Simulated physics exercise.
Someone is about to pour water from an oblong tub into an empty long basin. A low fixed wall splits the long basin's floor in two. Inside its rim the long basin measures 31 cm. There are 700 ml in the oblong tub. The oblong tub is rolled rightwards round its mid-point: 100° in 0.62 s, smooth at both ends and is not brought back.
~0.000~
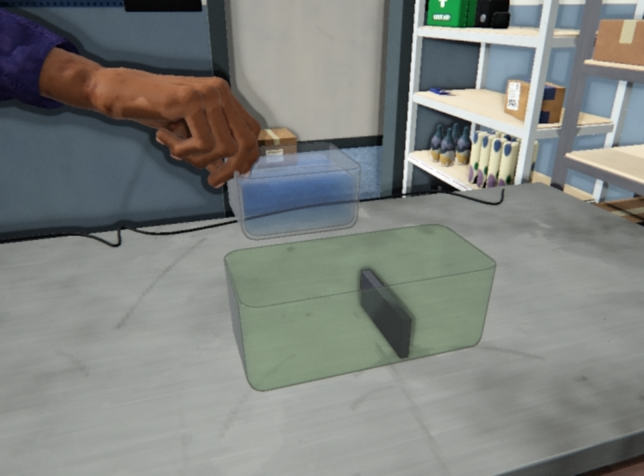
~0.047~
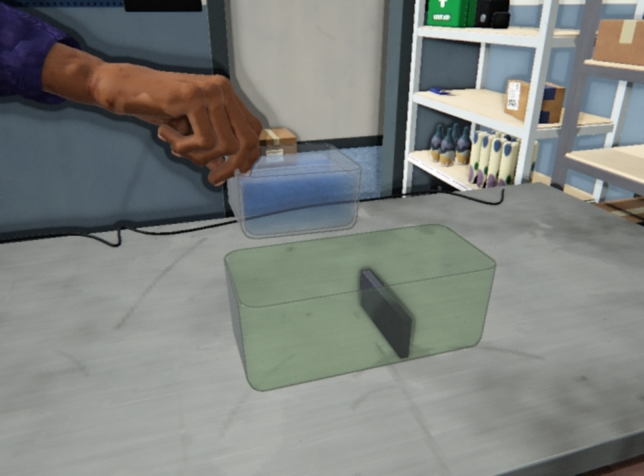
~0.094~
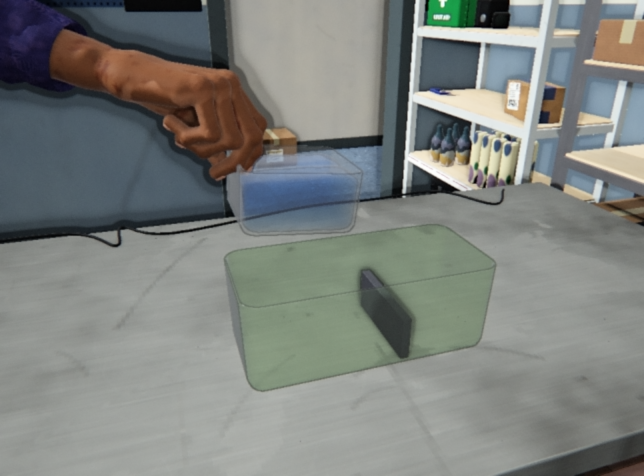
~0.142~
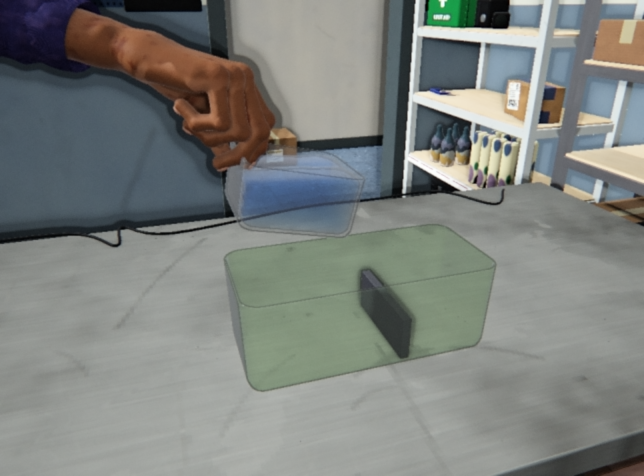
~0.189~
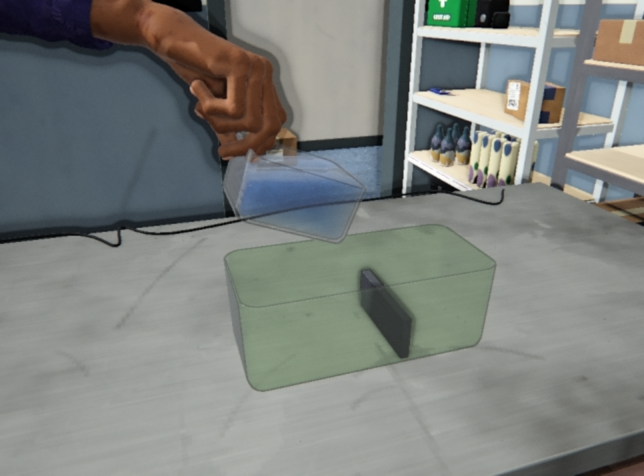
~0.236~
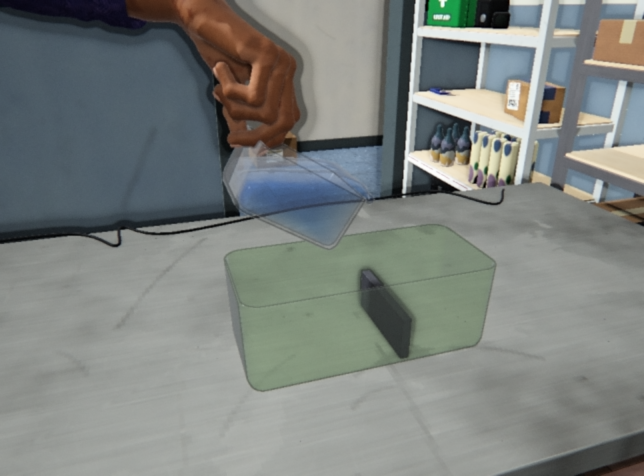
To begin with, a hand in a purple sleeve holds a clear oblong tub of blue water level, behind a green-tinted long basin with a dark upright wall inside. The hand then turns the tub rightwards, slowly at first and then further, its right side dipping while the basin stays still.
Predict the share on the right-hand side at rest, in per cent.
Roughly 36 per cent is past the wall.
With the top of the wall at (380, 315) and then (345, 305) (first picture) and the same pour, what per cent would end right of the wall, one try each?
First 40, then 85 per cent.
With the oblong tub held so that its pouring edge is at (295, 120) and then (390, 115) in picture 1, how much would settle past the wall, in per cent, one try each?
First 5, then 80 per cent.
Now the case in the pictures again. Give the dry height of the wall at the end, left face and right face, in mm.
Some 38 mm on the left and 38 mm on the right.
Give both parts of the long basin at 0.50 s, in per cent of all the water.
Left about 16, right about 28.
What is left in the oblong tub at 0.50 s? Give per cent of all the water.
Near 22 in a hundred.
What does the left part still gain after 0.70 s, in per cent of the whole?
About 10 per cent.
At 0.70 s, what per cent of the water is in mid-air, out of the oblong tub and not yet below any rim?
About 7 per cent.
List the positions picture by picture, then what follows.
In the first picture, it leans 0°; its right rim is at (344, 156); the water meets the walls at (233, 172) and (341, 162); the long basin's rim runs from (231, 280) to (469, 244); the wall's top is at (385, 294).
In the second picture, it leans 1°; its right rim is at (345, 157); the water meets the walls at (234, 172) and (341, 163).
In the third picture, it leans 6°; its right rim is at (347, 161); the water meets the walls at (235, 171) and (343, 164).
In the fourth picture, it leans 12°; its right rim is at (348, 168); the water meets the walls at (236, 169) and (345, 166).
In the fifth picture, it leans 21°; its right rim is at (349, 177); the water meets the walls at (237, 170) and (348, 169); 2 per cent is over the edge.
In the sixth picture, it leans 32°; its right rim is at (349, 187); the water meets the walls at (233, 172) and (343, 177); 6 per cent is over the edge.
By 0.50 s the tilt is 91° and 23 per cent is still to pour, 16 is left of the wall and 28 right of it.
By 0.70 s the tilt is 100° and 6 per cent is still to pour, 49 is left of the wall and 36 right of it.
By 0.90 s the tilt is 100° and 1 per cent is still to pour, 53 is left of the wall and 36 right of it.
By 1.12 s the tilt is 100° and 0 per cent is still to pour, 58 is left of the wall and 37 right of it.
At rest 59 per cent lies left of the wall, 36 right of it and 5 outside.
